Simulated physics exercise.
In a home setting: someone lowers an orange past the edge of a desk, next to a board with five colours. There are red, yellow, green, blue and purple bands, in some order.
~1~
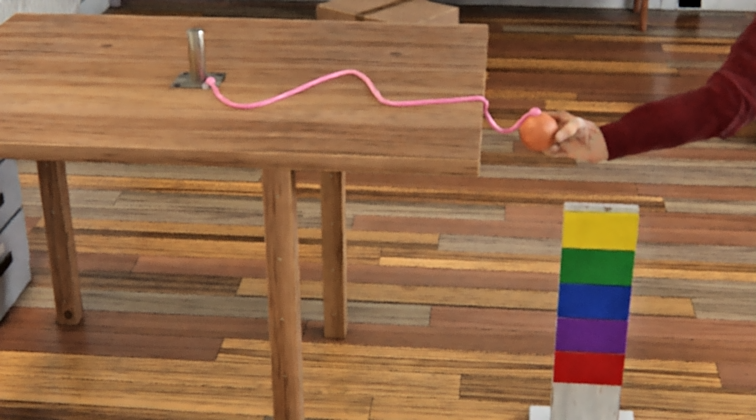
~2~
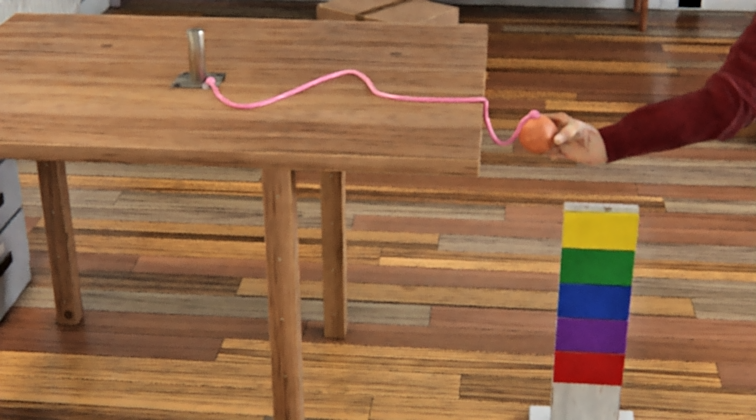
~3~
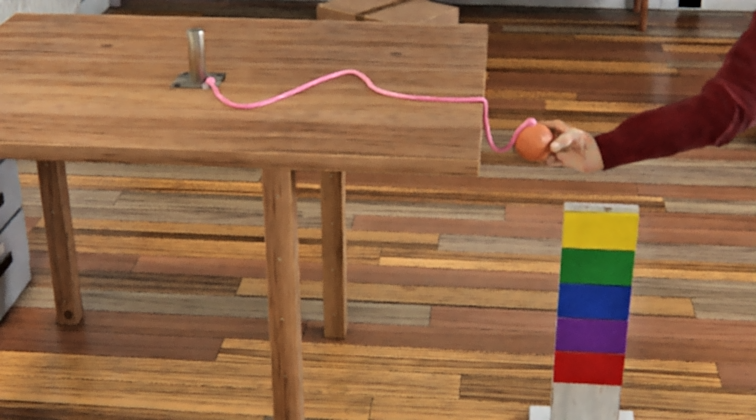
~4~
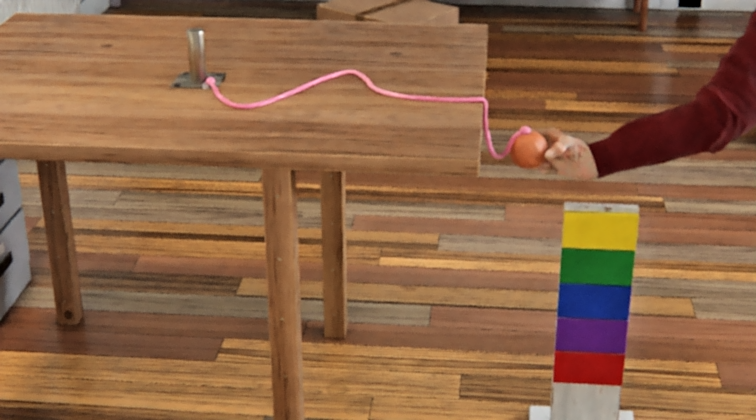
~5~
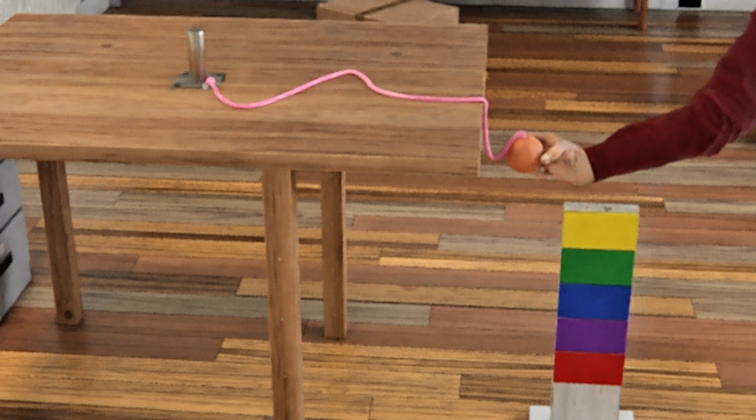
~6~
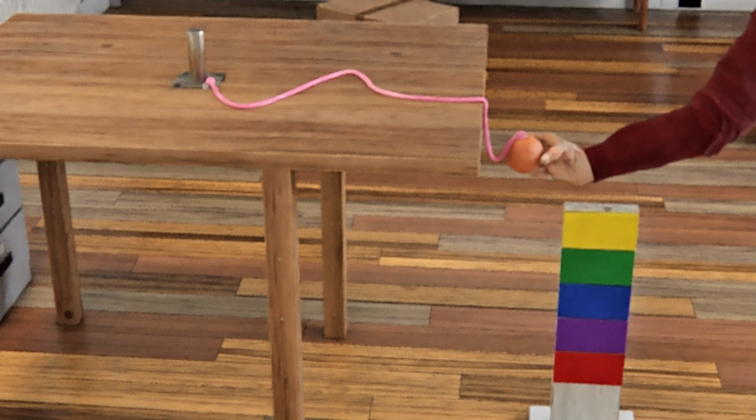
The video shows a hand holding an orange ball attached to a pink cord that runs across a wooden table, lowering it slightly down and left beside the table edge, then holding it still near a colour-banded post.
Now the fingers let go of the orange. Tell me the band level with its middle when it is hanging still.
That is the purple band.
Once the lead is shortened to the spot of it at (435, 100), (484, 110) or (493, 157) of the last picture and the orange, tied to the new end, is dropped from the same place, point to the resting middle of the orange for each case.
Near (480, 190), (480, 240) and (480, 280).
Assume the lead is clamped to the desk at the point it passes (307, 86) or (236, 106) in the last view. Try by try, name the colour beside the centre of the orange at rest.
Try one: Green. Try two: Blue.
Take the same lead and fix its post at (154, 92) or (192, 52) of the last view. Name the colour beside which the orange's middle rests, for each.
Result per try, in order: Blue / blue.
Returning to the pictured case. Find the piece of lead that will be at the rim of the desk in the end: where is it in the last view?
It lies at about (370, 84).
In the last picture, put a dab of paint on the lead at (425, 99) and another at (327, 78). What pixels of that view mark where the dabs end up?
First: (480, 174). Second: (412, 94).
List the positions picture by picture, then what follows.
In the first picture, orange (539, 132); yellow (600, 232); green (597, 268); blue (594, 302); purple (591, 337); red (589, 369).
In the second picture, orange (538, 134); lead through (218, 95) (284, 96) (348, 73) (386, 96) (481, 104).
In the third picture, orange (534, 142).
In the fourth picture, orange (529, 150); lead through (218, 95) (284, 96) (348, 73) (393, 95) (484, 108).
In the fifth picture, orange (525, 154).
In the sixth picture, orange (525, 155); lead through (218, 95) (284, 96) (348, 73) (393, 95) (484, 108).
Early on, orange near (484, 300); level with blue.
Midway, orange near (470, 329); level with purple.
Finally, orange near (474, 333); level with purple. The purple one.
